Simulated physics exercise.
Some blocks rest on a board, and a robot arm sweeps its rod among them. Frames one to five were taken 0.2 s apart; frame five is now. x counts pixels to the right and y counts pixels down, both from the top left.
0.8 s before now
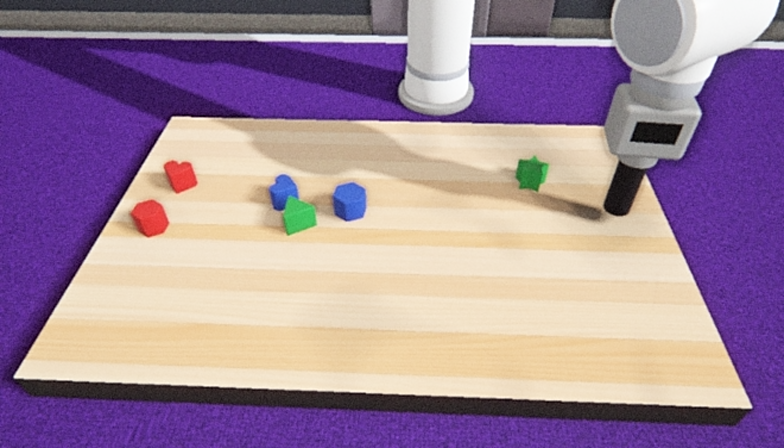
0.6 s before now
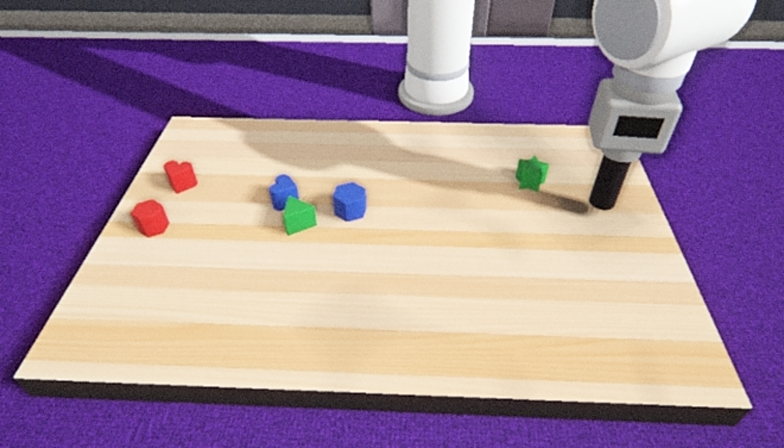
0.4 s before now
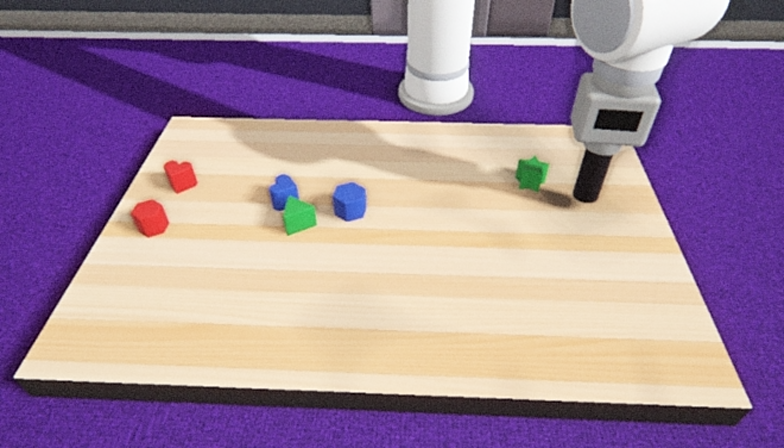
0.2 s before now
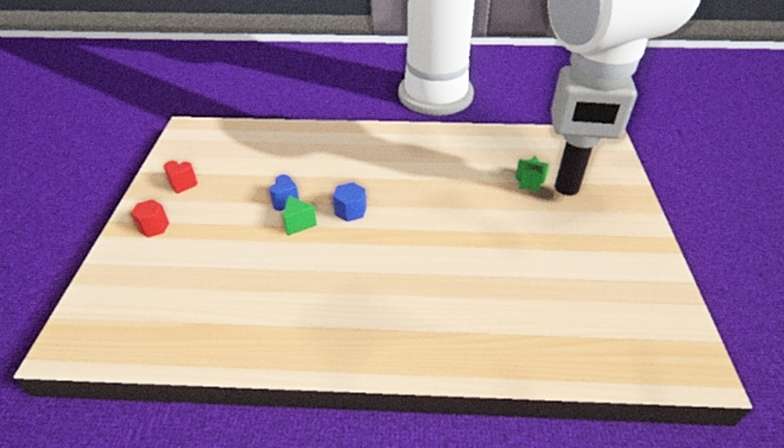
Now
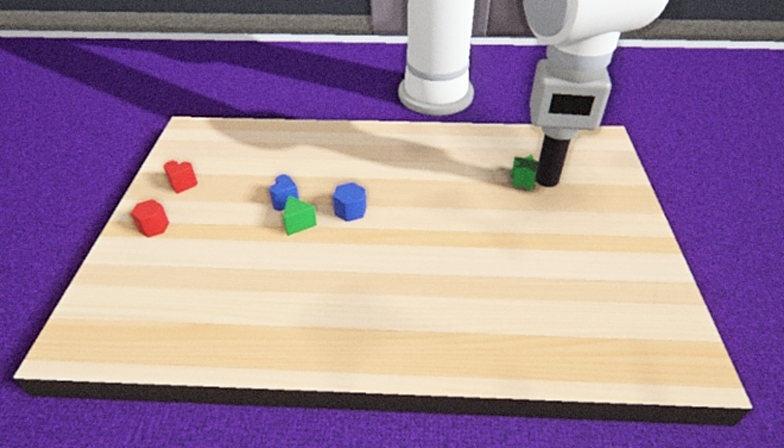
A robot arm sweeps its rod left across the board and nudges the green star block.
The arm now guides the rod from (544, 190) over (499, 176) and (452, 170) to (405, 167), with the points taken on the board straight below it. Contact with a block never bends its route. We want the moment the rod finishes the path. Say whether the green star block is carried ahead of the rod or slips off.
Left aside or behind.
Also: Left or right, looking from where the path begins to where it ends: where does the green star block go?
With start-to-end as forward, it shifts right.
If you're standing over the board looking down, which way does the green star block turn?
From above, it turns clockwise.
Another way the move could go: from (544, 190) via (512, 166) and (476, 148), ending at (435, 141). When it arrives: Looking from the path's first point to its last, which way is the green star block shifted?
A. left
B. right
The correct letter is A.
The first path, step by step. One third of the way, rod at (499, 165); green star block at (484, 147).
Two thirds of the way, rod at (451, 160); green star block at (455, 138), turned 60° clockwise.
At the end, rod at (406, 157); green star block at (453, 138), turned 70° clockwise.
